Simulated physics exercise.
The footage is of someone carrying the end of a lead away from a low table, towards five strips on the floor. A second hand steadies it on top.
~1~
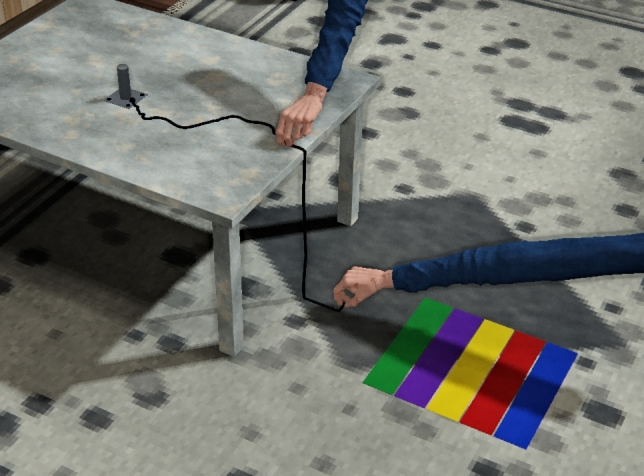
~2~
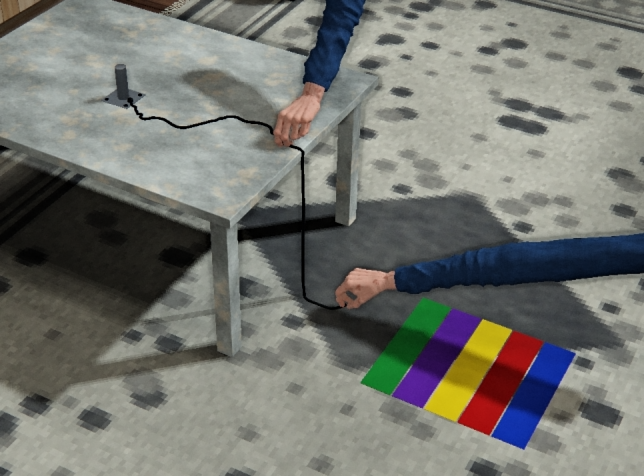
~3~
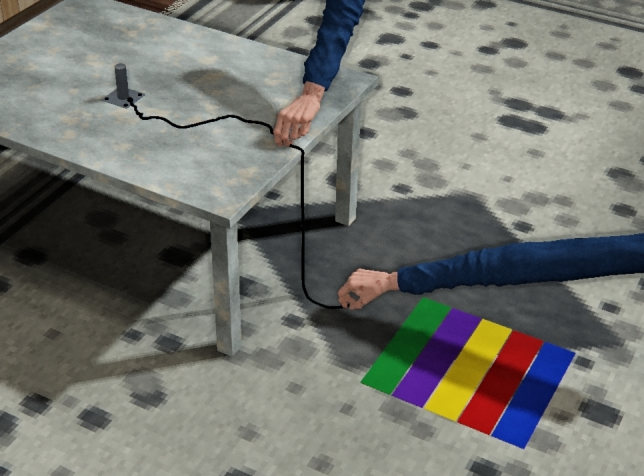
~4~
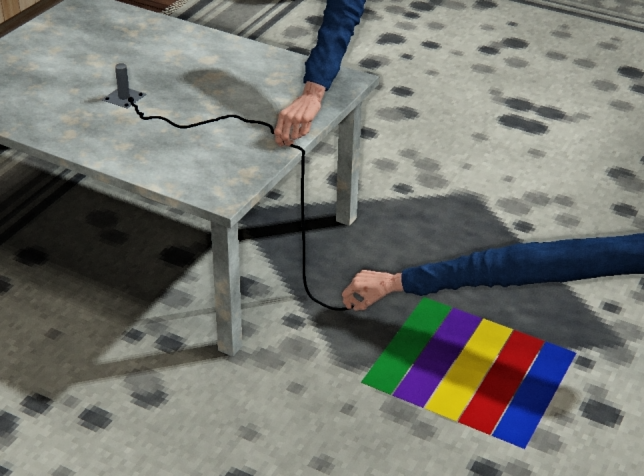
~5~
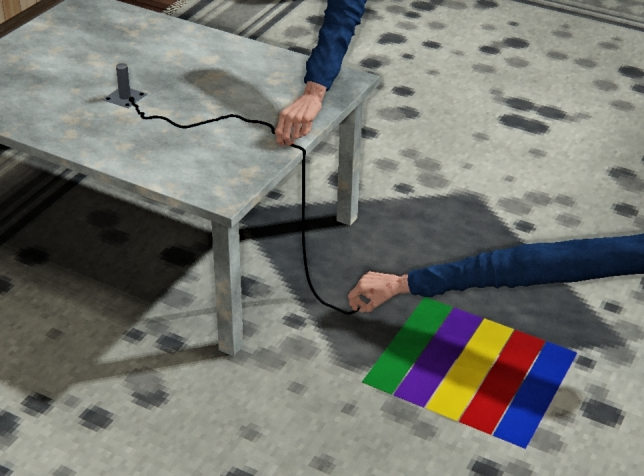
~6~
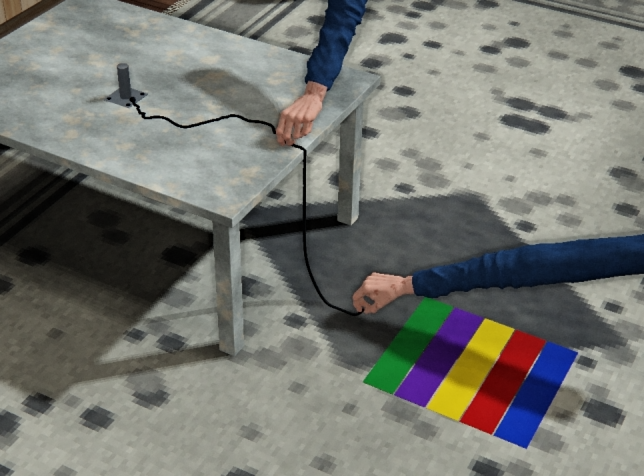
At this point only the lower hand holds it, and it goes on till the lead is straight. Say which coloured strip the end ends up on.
It ends up on the red strip.
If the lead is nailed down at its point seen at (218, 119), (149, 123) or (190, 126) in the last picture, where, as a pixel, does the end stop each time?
First (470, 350), next (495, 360), last (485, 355).
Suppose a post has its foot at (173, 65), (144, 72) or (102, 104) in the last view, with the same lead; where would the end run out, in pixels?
The three places are (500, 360), (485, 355) and (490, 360), in that order.
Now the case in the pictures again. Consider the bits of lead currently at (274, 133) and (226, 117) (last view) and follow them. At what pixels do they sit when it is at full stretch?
They end up around (306, 154) and around (249, 133).
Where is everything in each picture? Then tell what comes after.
End (344, 303); green (389, 373); purple (420, 385); yellow (453, 398); red (486, 411); blue (520, 425), in the first frame.
End (346, 305); lead through (142, 115) (203, 124) (268, 126) (303, 164) (303, 228) (303, 283), in the second frame.
End (349, 306), in the third frame.
End (353, 307); lead through (143, 114) (204, 123) (269, 126) (303, 164) (303, 228) (305, 283), in the fourth frame.
End (359, 308), in the fifth frame.
End (363, 310); lead through (145, 114) (205, 123) (271, 125) (305, 163) (304, 227) (315, 285), in the sixth frame.
Soon after, end near (454, 344); over purple.
After that, end near (488, 357); over yellow.
At the stop, end near (509, 365); over red. The red one.
